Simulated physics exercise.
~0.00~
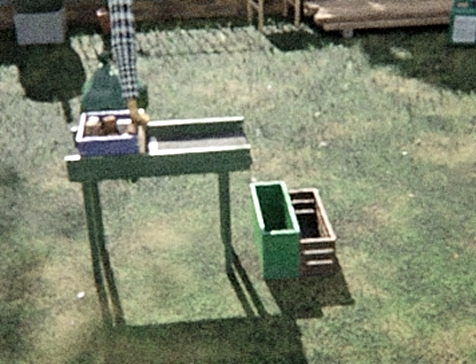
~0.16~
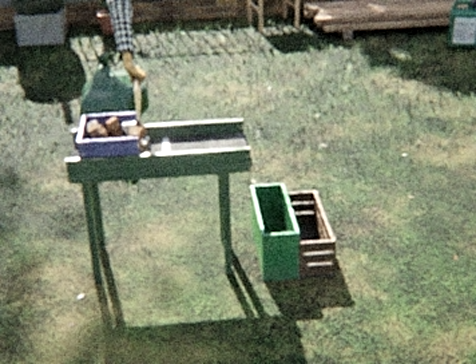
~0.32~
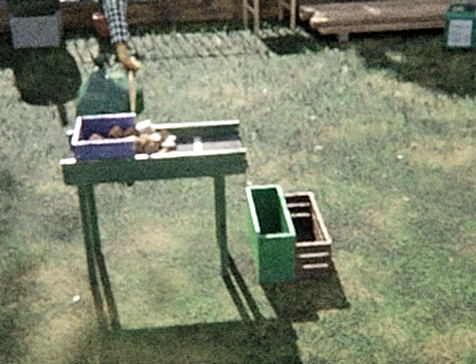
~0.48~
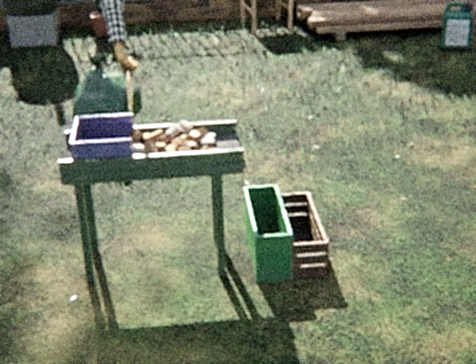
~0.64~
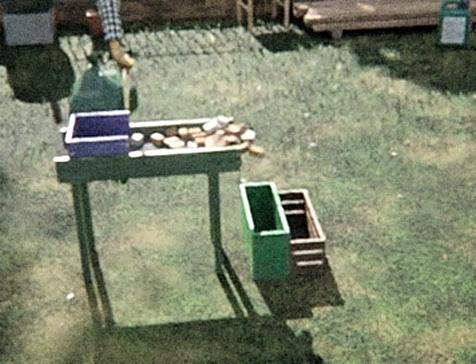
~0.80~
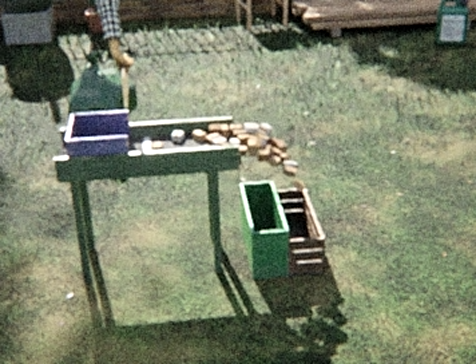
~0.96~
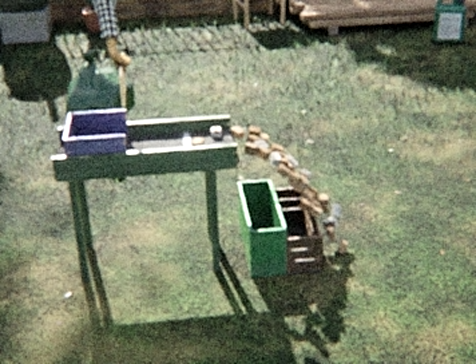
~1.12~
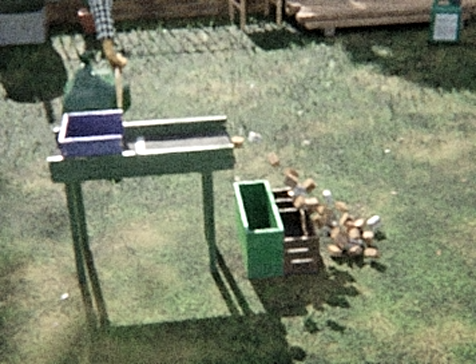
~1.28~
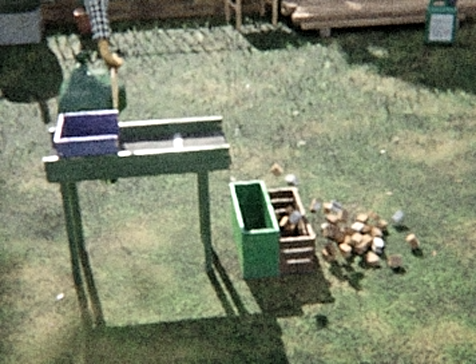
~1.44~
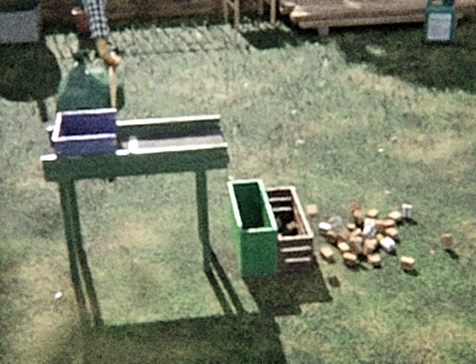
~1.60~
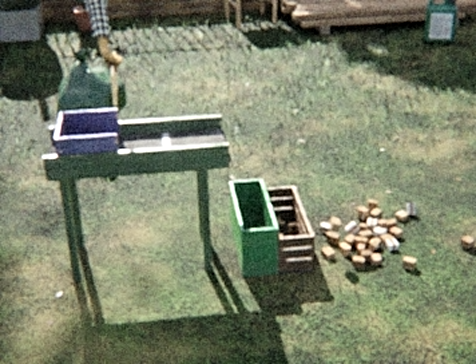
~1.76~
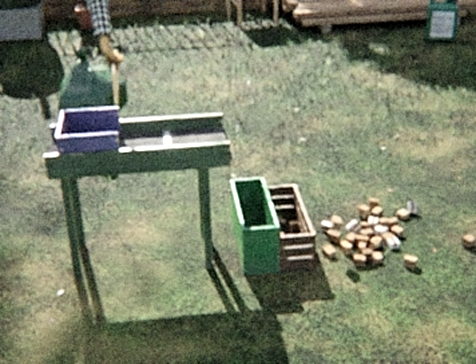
A green table-like conveyor stands on sunlit, patchy grass, seen from above through a slightly swaying view, with a blue-purple pen of little tan and pale parcels at its left end. Right of it sit a long green box and a slatted box with a dark inside. At the back, a gloved hand in a checked sleeve holds a stick-like piece as the gate rises. The parcels slide right along the belt, spill off the end and arc over the green box. A few drop into the slatted box, but most tumble onto the grass beyond and lie scattered, one farther right.
